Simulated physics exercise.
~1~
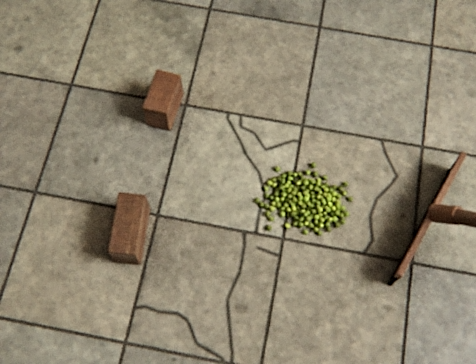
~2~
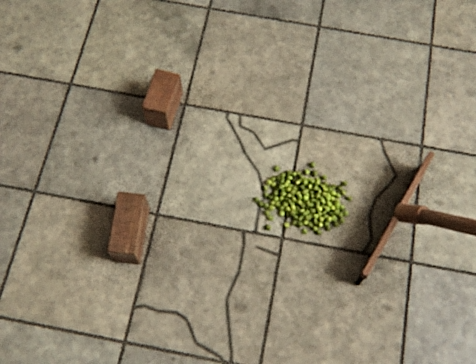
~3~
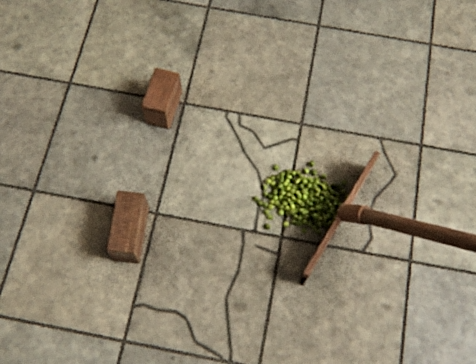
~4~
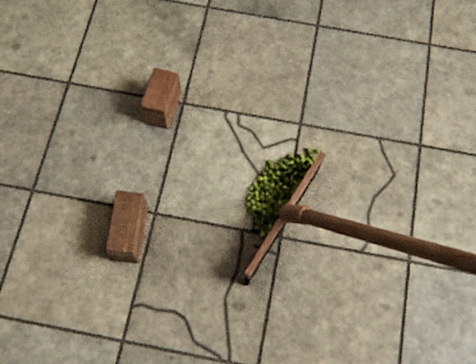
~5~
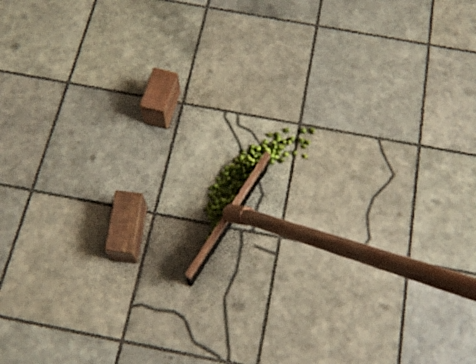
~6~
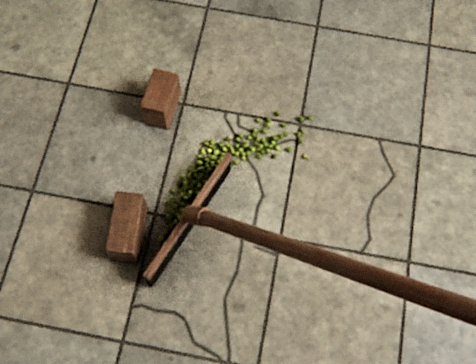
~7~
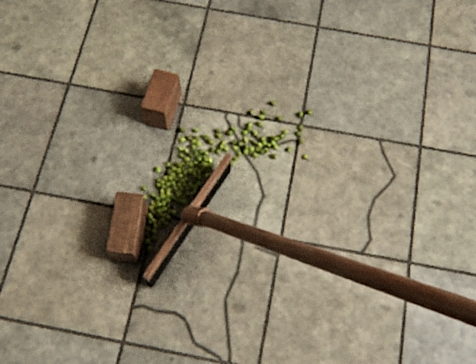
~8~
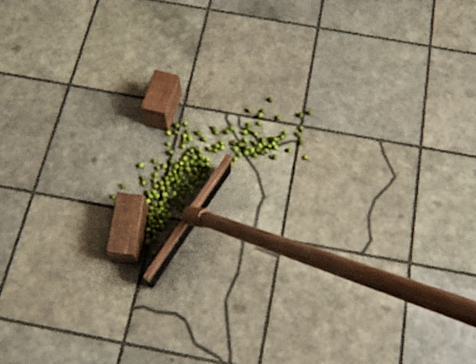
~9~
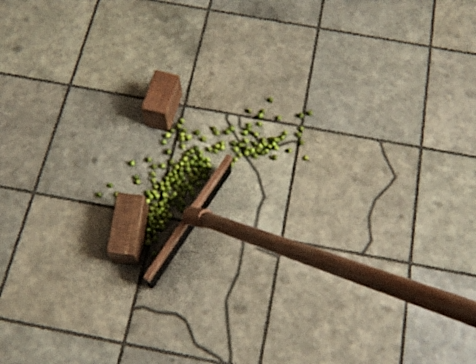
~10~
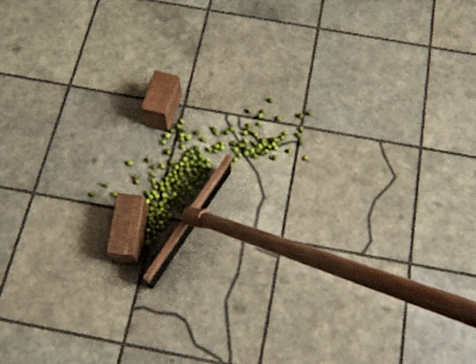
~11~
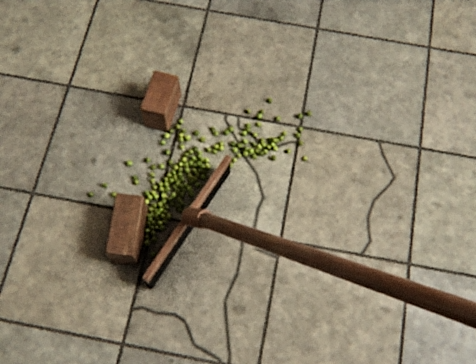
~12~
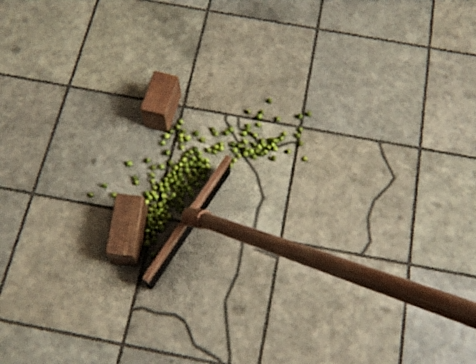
A wooden squeegee pushed a pile of small green peas leftward across cracked floor tiles toward two fixed brown blocks, then stopped by the lower one, leaving most peas bunched and strewn in front of the blocks with only a few in the gap.
